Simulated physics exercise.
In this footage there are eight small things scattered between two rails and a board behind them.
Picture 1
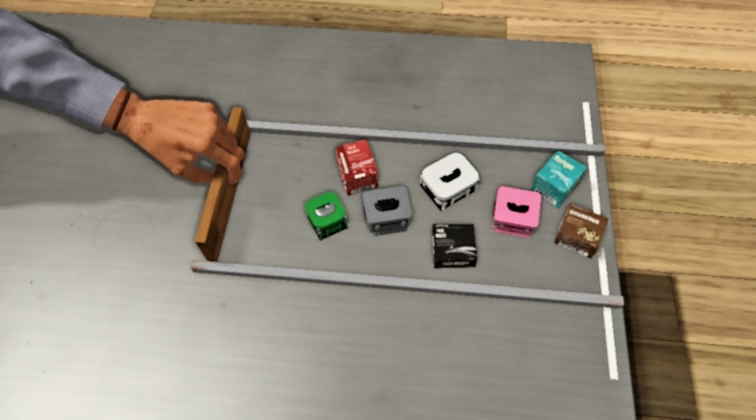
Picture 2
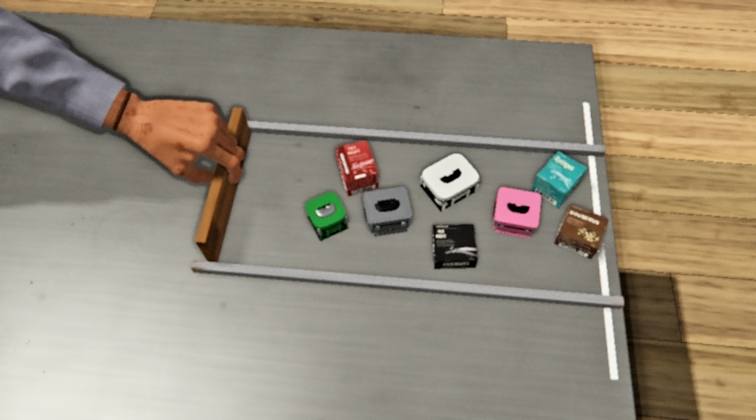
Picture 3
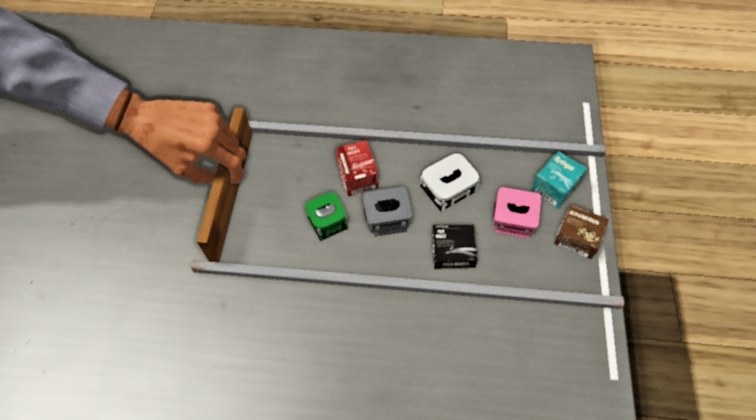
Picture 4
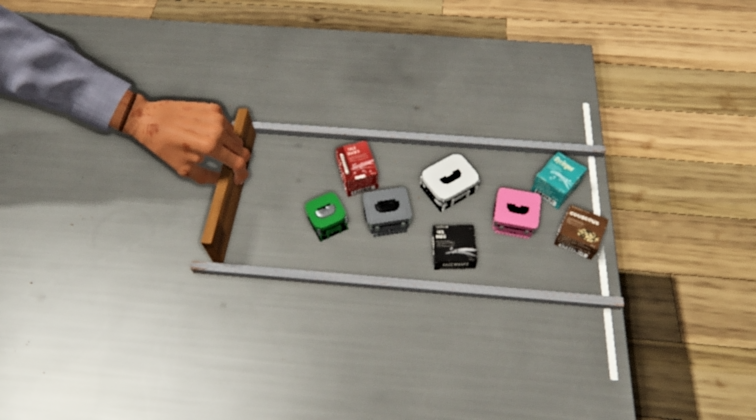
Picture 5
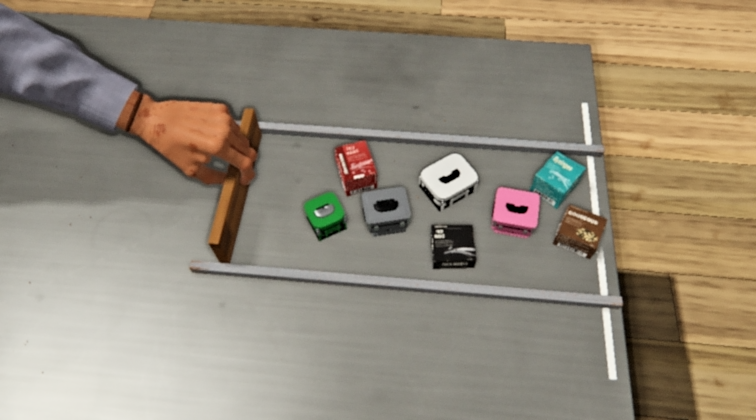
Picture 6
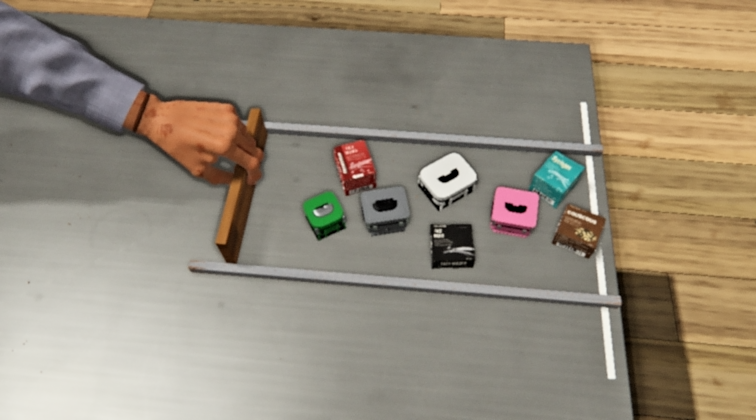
A hand in a blue-grey sleeve grips a wooden board at the left of a grey tabletop, seen from above, with wooden planks beyond it. Between two pale rails lie eight small boxes and cases: green, red and grey nearer the board, white and black in the middle, pink, turquoise and brown near a white strip at right. The hand first stays nearly still, then slides the board slightly rightward, while the items barely shift.
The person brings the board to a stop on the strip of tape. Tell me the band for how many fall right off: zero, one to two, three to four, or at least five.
The number that tumble down is over four.
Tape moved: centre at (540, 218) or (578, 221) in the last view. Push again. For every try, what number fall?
In order, 3 and 6.
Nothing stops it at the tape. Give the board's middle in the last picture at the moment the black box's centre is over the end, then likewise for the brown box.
For the black box, about (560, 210); for the brown box, about (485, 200).
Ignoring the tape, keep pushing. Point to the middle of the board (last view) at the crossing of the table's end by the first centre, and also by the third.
About (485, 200), then (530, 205).
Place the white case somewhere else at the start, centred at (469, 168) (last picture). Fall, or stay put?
It drops.
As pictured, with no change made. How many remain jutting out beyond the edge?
Overhanging ones - 1.
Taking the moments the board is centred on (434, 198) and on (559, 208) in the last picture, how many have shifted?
First 6 and then 8.
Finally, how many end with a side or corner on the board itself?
Well, it touches 1.
Soon after, none off yet; brown box at rest near (578, 231); turquoise box at rest near (556, 179); pink case at rest near (513, 213).
After that, none off yet; brown box at rest near (581, 231); turquoise box at rest near (556, 179); pink case displaced about its own width near (538, 215).
And then, one off so far; brown box on its way down near (556, 394); turquoise box tilting well over near (628, 186); pink case displaced well along near (620, 238).
In the end, the number that fall off is five or more; gone, red box, grey case, white case, black box, pink case, turquoise box and brown box.
